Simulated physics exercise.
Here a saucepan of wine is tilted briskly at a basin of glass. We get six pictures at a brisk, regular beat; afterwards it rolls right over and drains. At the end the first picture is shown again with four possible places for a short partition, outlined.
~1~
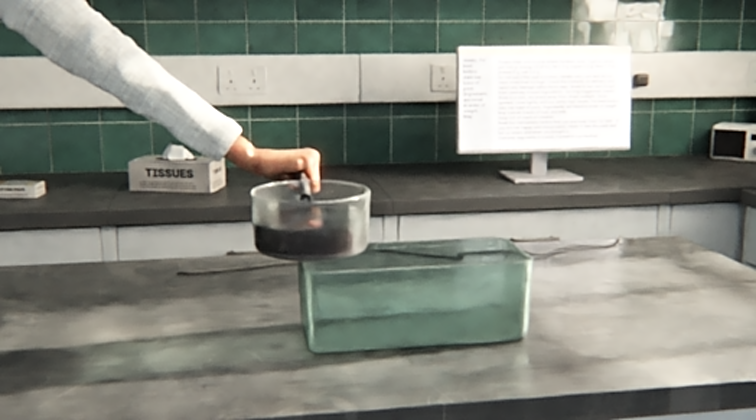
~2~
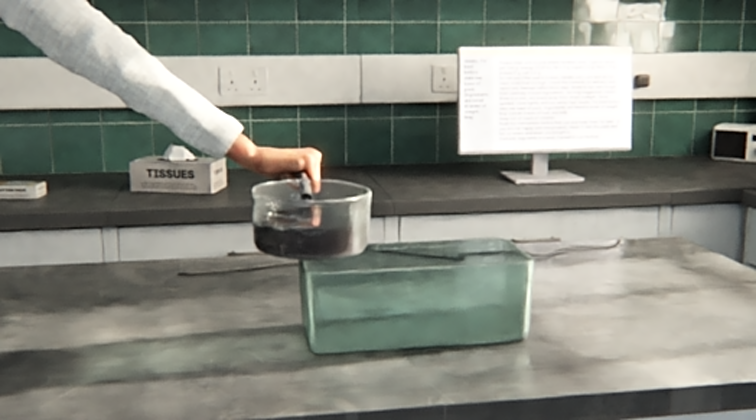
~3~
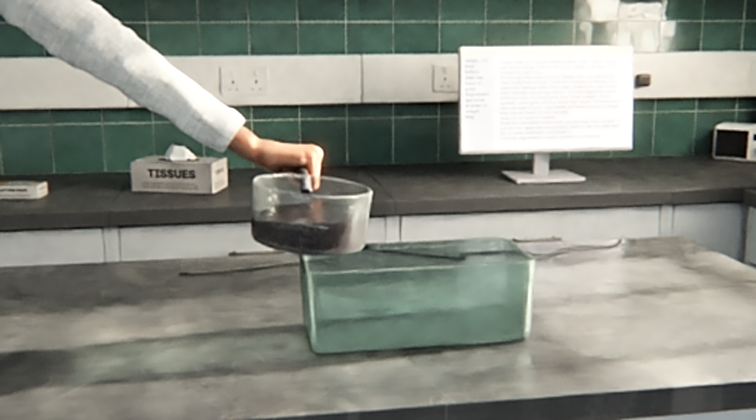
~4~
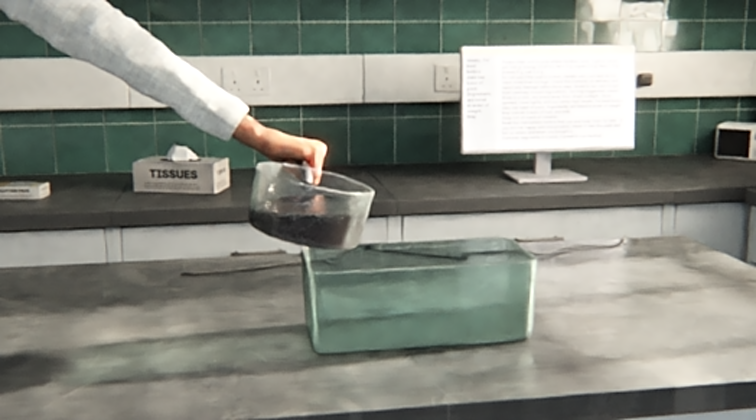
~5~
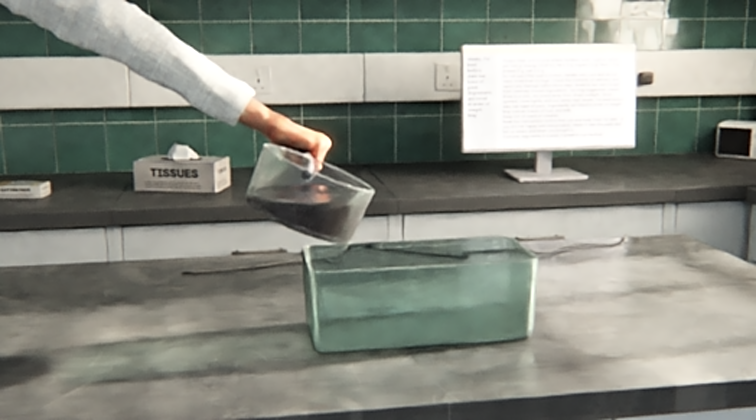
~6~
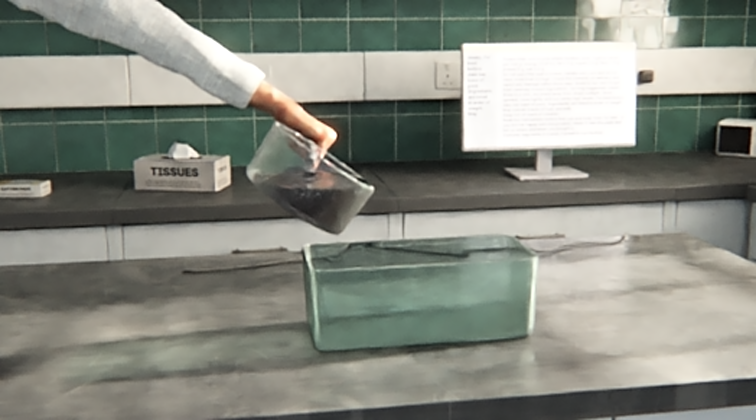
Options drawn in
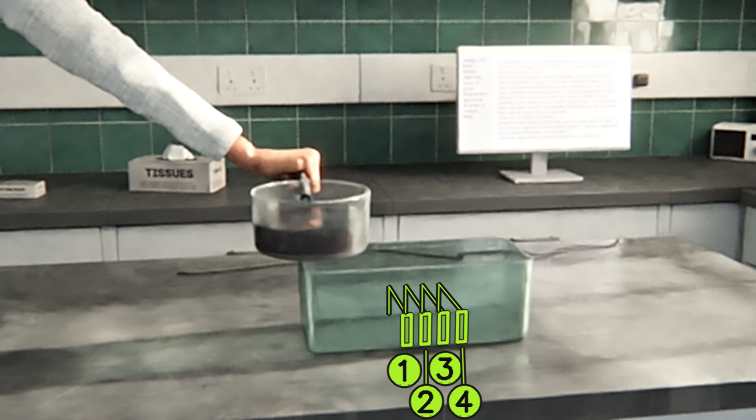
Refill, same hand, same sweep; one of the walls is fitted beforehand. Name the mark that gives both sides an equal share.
Use place 3.
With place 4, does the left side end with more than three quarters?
Yes, it does.
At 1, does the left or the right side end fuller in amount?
More ends on the right.
In lime, 1 at (407, 351); 2 at (426, 350); 3 at (444, 349); 4 at (462, 347).
With 1, about 5 % ends left of the wall and 95 % right of it.
With 2, about 7 % ends left of the wall and 92 % right of it.
With 3, about 42 % ends left of the wall and 57 % right of it.
With 4, about 91 % ends left of the wall and 9 % right of it.
